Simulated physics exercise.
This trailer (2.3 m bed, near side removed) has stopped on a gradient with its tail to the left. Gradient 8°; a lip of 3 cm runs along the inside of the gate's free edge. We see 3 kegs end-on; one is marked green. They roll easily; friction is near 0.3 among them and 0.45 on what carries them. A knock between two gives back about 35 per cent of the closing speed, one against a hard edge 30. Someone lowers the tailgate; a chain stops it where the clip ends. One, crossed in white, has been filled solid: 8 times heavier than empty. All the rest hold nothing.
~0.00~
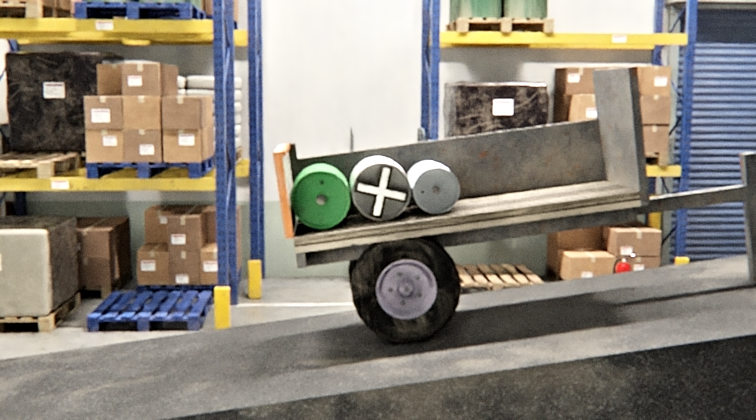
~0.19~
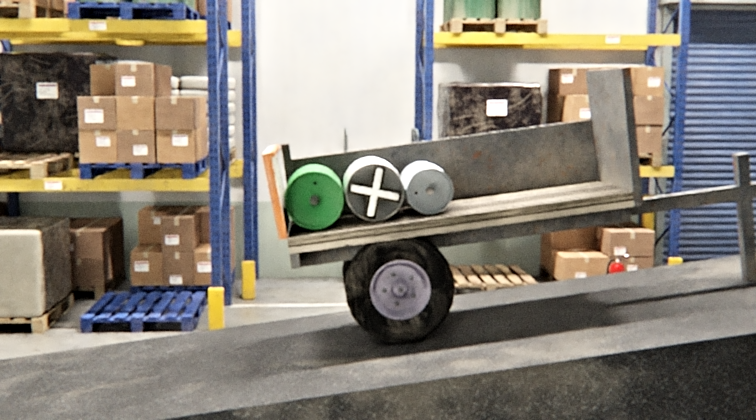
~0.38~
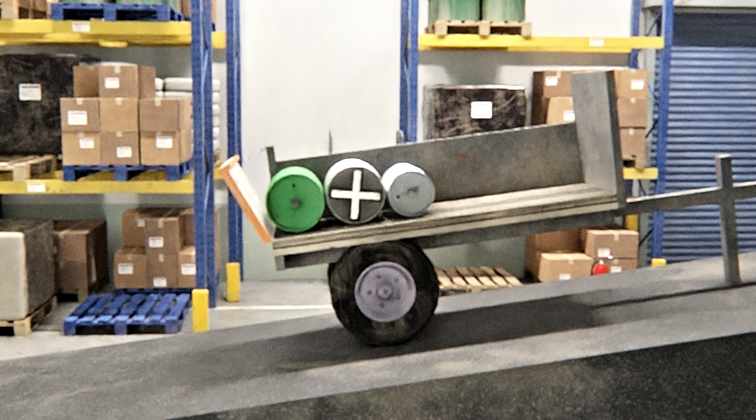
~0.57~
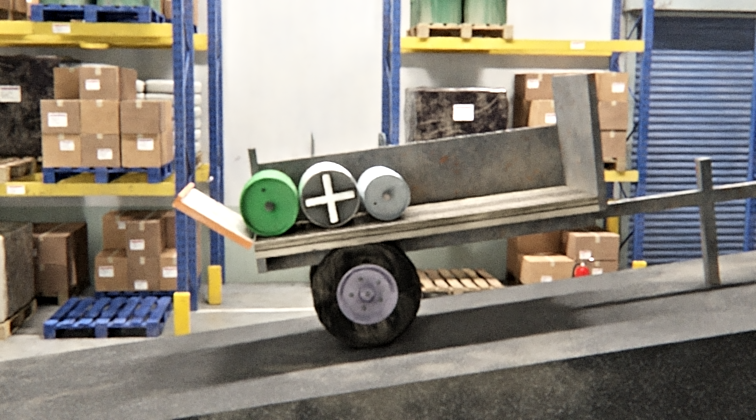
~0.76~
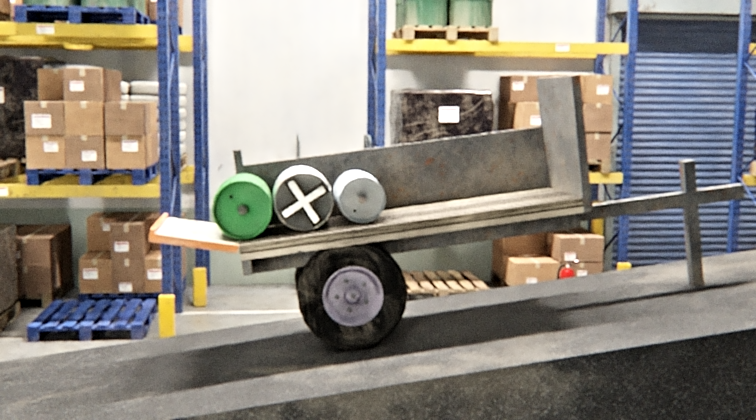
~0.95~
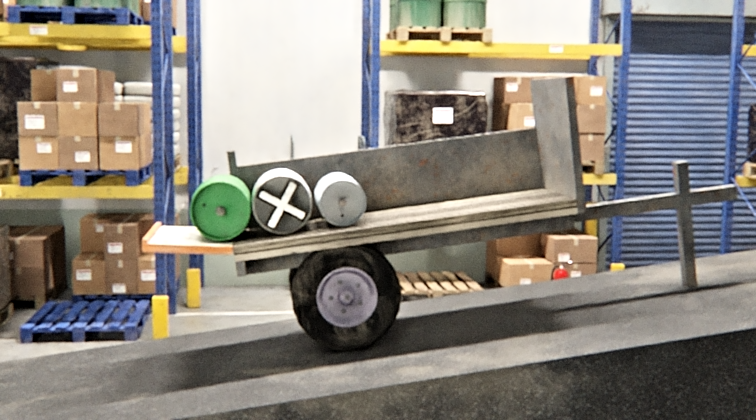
A trailer's tailgate swings down at the left, and three kegs roll left toward it.
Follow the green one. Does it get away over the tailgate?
The green one rolls out.
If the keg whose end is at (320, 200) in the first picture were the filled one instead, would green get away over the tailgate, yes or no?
In that case green no.
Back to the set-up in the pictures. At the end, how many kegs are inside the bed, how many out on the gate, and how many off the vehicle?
In that order: 1, 1, 1.
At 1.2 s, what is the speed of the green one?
Near 0.7 m/s.
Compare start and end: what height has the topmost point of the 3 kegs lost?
Some 5 cm lower.
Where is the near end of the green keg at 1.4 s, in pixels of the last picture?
Near (171, 209).
By 1.2 s, green is on the gate, 20 cm past the hinge, rolling left; 0 out so far.
By 1.4 s, green is on the gate, 35 cm past the hinge, rolling left; 0 out so far.
By 1.6 s, green is on the gate, 50 cm past the hinge, rolling left; 0 out so far.
By 1.8 s, green is dropping off the gate; 1 out so far.
Finally (5.2 s), green is out on the ground; 1 out so far.
